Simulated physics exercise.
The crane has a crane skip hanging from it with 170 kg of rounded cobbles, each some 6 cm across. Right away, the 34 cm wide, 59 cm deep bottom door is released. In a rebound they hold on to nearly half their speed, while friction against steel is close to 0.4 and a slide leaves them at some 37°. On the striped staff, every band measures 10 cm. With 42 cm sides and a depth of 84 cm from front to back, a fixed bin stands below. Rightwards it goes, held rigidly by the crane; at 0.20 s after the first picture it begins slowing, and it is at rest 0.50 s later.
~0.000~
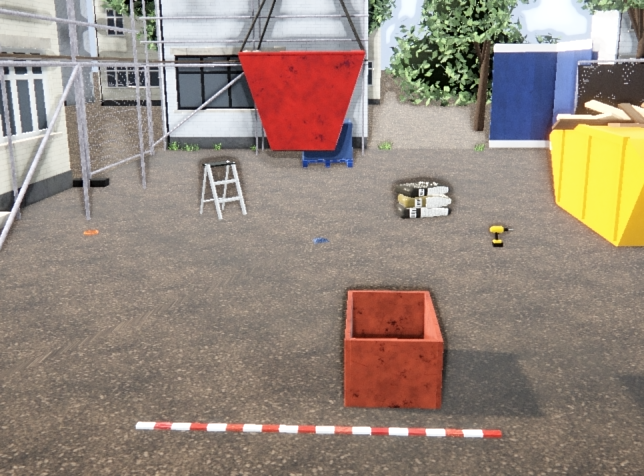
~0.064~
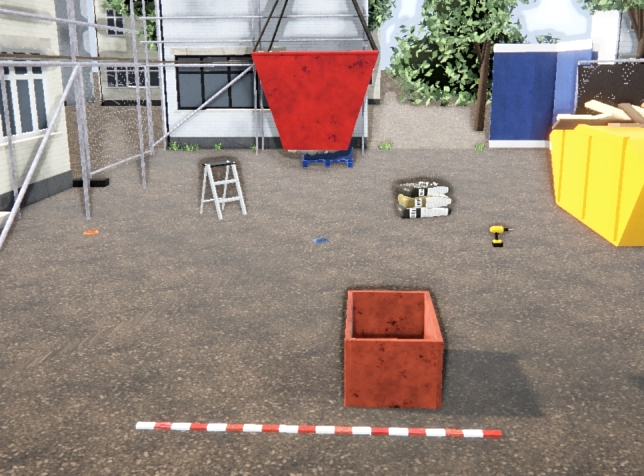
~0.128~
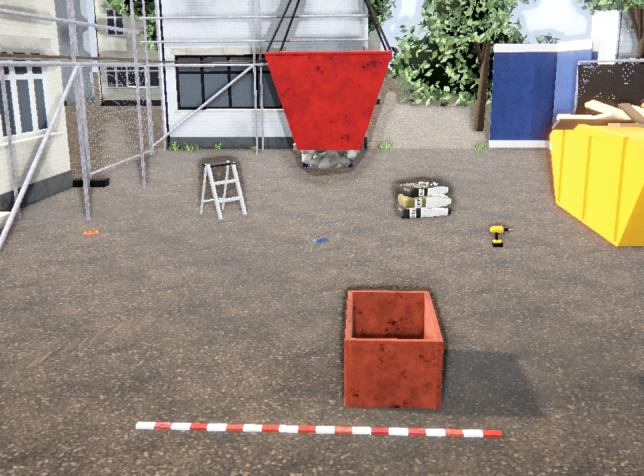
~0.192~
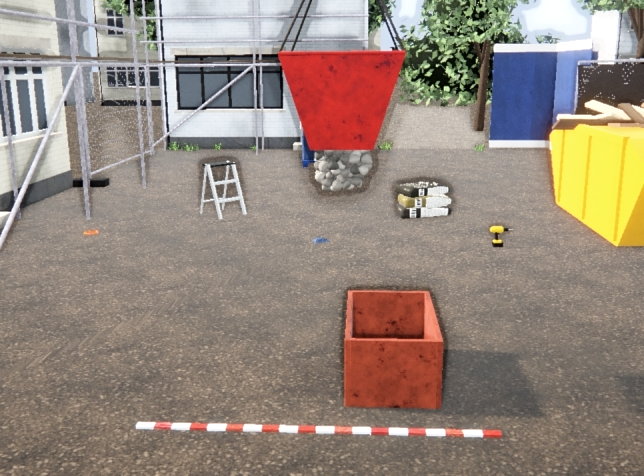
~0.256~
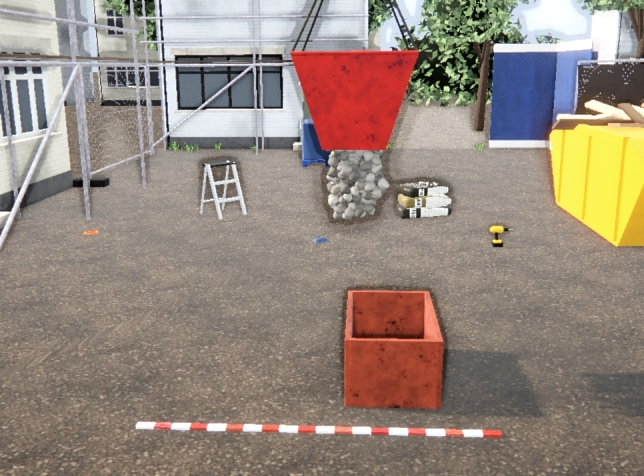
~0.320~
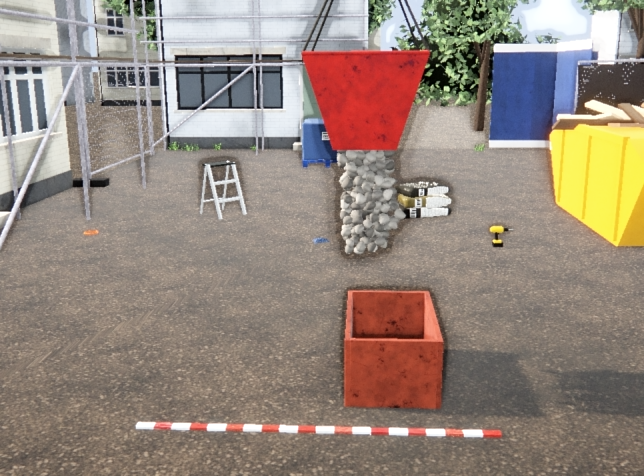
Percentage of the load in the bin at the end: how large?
About 91 per cent is there.
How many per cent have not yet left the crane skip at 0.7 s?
Estimate: About 0 %.
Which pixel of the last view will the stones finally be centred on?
Middle at rest: Roughly (398, 350).
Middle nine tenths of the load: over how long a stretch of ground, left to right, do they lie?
Roughly 90 cm.
After 0.7 s, 0 % in the crane skip, 93 % falling or lying in the bin, 7 % falling or lying beside or right of the bin; the stones farthest right are at (477, 332).
After 1.1 s, 0 % in the crane skip, 91 % falling or lying in the bin, 9 % falling or lying beside or right of the bin; the stones farthest right are at (581, 377).
After 1.7 s, 0 % in the crane skip, 91 % falling or lying in the bin, 9 % falling or lying beside or right of the bin.
After 2.6 s, 0 % in the crane skip, 91 % falling or lying in the bin, 9 % falling or lying beside or right of the bin.
After 4.5 s, 0 % in the crane skip, 91 % in the bin, 9 % beside or right of the bin.
